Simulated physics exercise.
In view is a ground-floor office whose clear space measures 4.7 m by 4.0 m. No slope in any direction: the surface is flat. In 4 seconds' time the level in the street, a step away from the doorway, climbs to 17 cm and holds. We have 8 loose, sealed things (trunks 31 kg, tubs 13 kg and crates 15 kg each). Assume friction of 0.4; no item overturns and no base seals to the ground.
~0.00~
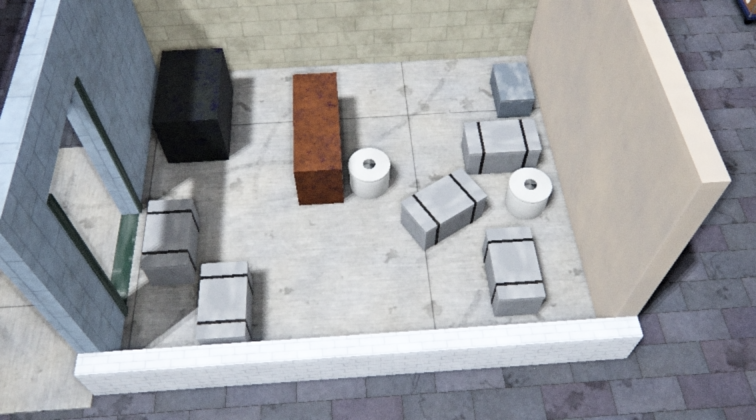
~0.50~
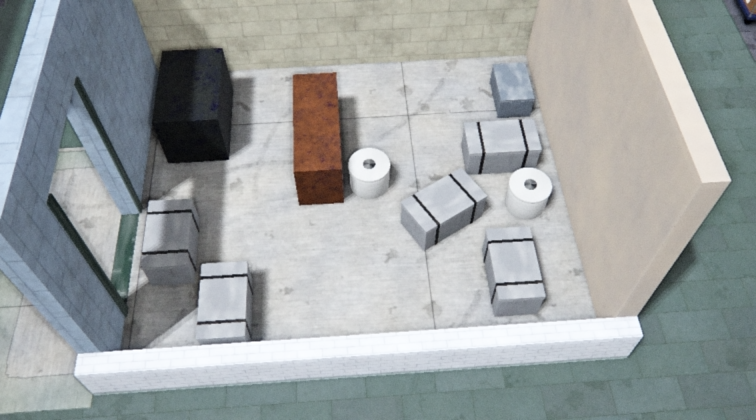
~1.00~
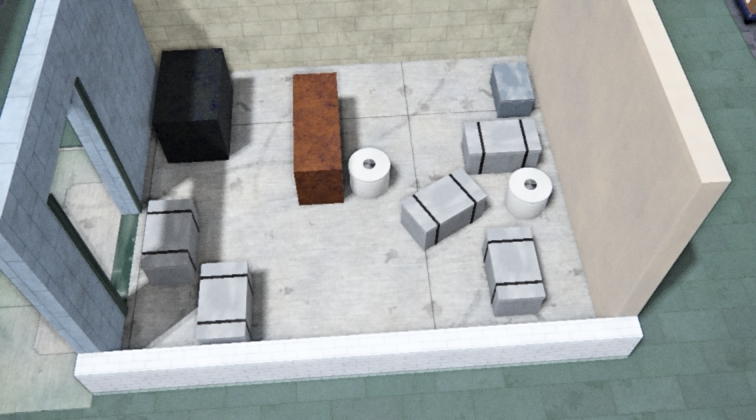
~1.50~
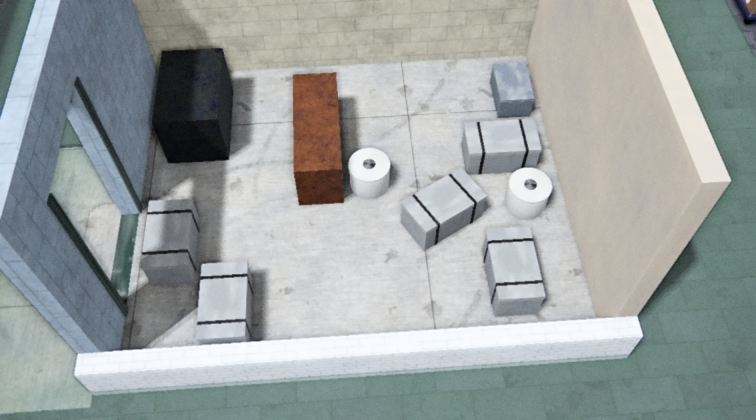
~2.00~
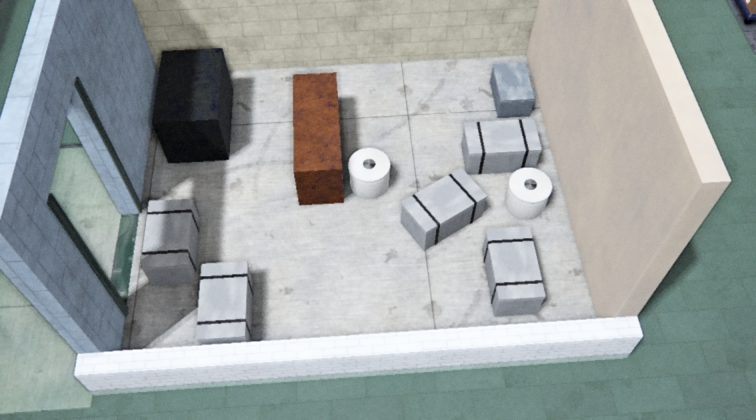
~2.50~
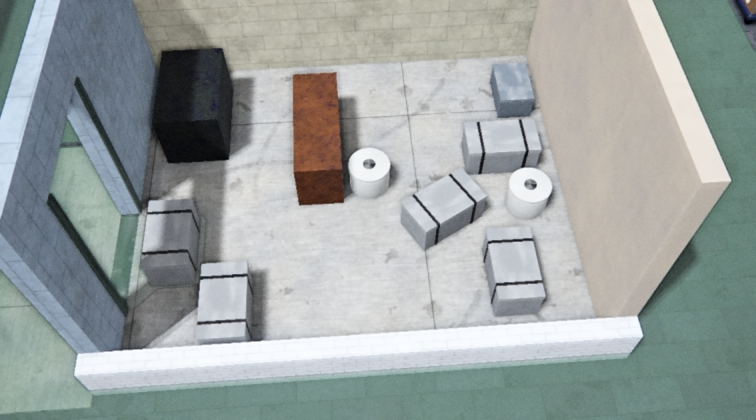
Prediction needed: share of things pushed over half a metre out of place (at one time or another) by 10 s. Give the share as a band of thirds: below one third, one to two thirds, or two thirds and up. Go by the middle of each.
The share is below one third.
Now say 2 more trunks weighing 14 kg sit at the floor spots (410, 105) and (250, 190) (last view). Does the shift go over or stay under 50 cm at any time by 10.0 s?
The first: Not as far. The second: Farther.
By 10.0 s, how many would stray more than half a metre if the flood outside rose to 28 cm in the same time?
That would give 6.
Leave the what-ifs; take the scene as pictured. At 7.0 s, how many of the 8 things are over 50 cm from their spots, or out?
Answer: 2.
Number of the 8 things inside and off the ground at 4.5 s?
The count is 0.
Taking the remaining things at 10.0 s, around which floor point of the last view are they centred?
Roughly at (458, 205).
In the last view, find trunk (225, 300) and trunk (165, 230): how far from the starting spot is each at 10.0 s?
Shifts: 200 cm / 200 cm.
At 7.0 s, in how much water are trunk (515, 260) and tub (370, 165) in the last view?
1 and 0 cm.
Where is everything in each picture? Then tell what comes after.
The first picture shows a trunk at (444, 199) rests on the ground; a trunk at (515, 262), on the bottom; 0.0 m2 under water; 0 of 8 have shifted.
The second picture shows a trunk at (444, 199), on the bottom; a trunk at (515, 262) rests on the ground; water covers 0.0 m2; 0 of 8 have shifted.
The third picture shows a trunk at (444, 199), on the bottom; a trunk at (515, 262), on the bottom; water covers 0.0 m2; 0 of 8 have shifted.
The fourth picture shows a trunk at (444, 199), on the bottom; a trunk at (515, 262) rests on the ground; 0.0 m2 under water; 0 of 8 have shifted.
The fifth picture shows a trunk at (444, 199) rests on the ground; a trunk at (515, 262), on the bottom; water covers 0.0 m2; 0 of 8 have shifted.
The sixth picture shows a trunk at (444, 199), on the bottom; a trunk at (515, 262), on the bottom; 0.2 m2 under water; 0 of 8 have shifted.
After 3.5 s 0 of 8 are over 50 cm from their spots; 0 afloat.
After 4.5 s 0 of 8 are over 50 cm from their spots; 0 afloat.
After 7.0 s 2 of 8 are over 50 cm from their spots; 0 afloat.
After 10.0 s 2 of 8 are over 50 cm from their spots, and 2 have been at some point; 2 afloat.
